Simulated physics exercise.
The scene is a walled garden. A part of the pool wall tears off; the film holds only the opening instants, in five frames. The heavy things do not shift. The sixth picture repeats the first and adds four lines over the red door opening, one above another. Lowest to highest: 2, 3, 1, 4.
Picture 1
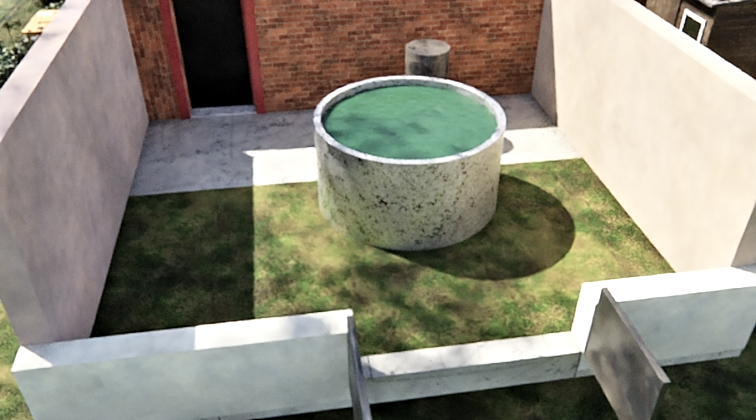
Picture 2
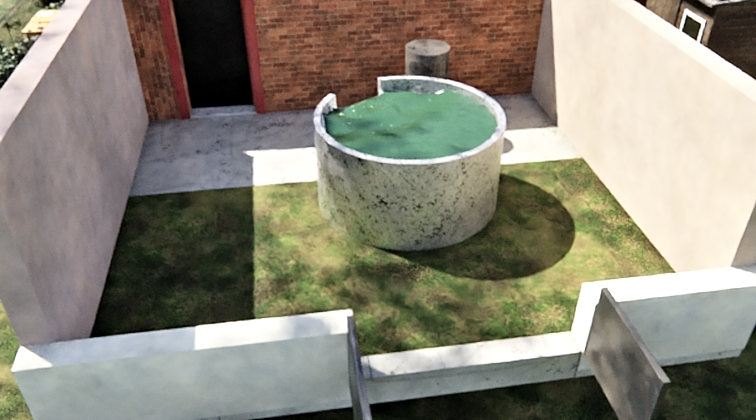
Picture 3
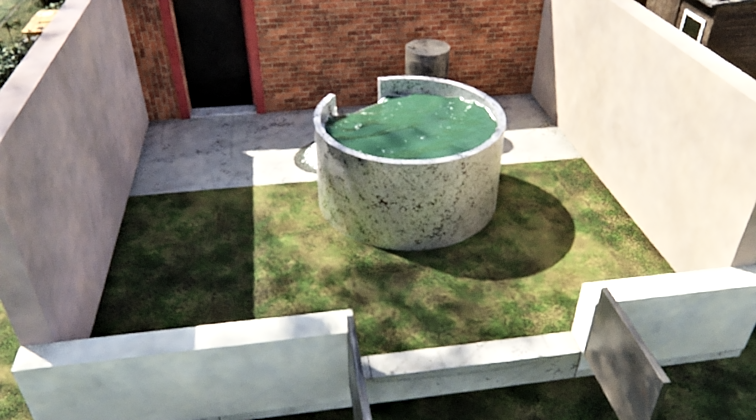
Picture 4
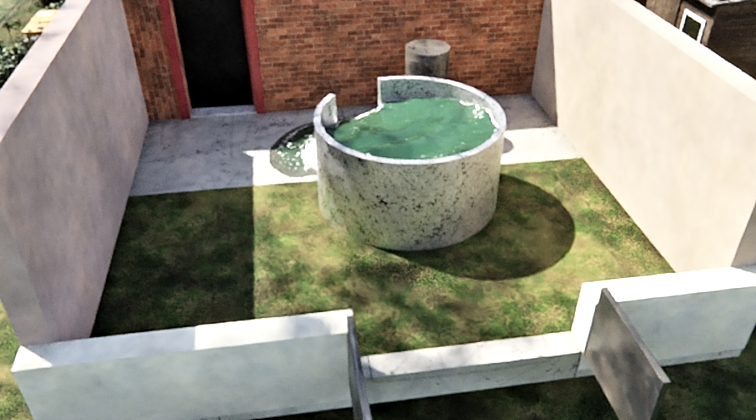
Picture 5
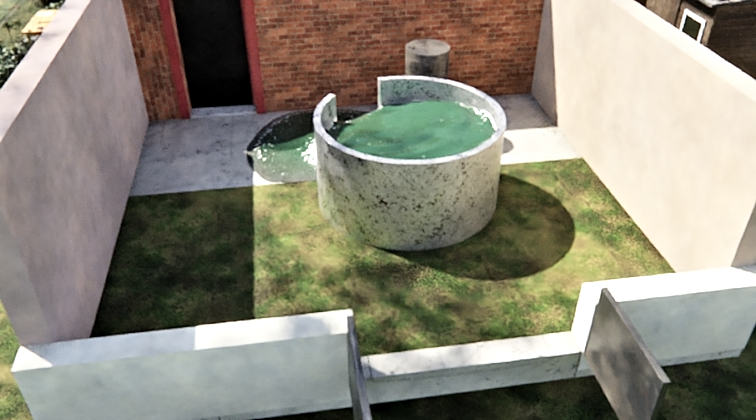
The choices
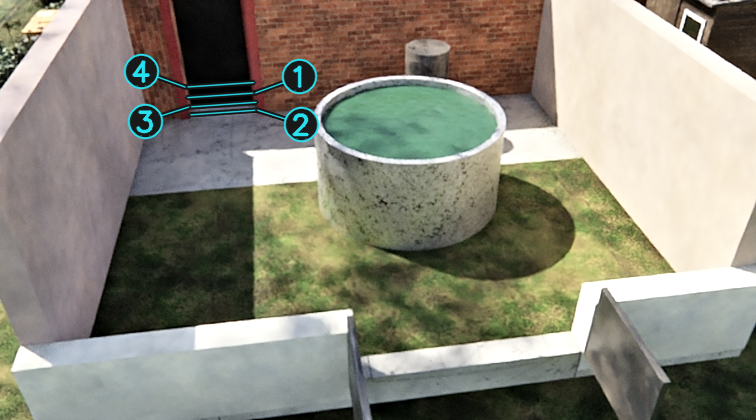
In a walled garden, a gap opened in the back left rim of a round stone pool of still green water, and water poured out behind it, spreading leftward over the pale paving.
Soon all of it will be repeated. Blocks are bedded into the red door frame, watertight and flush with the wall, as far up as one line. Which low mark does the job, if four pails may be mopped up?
Choose 1.
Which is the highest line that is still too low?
The answer is 3.
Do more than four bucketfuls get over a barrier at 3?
Yes, that goes wrong.
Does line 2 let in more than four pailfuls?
Yes, it does.
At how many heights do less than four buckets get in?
Two of the four.
In cyan, 1 at (221, 95); 2 at (224, 112); 3 at (222, 104); 4 at (219, 84); from the bottom up 2, 3, 1, 4.
Choosing 1, a splash gets over, under a bucket.
Choosing 2, dozens of bucketfuls pour in.
Choosing 3, about 9 bucketfuls get in.
Choosing 4, nothing gets over.
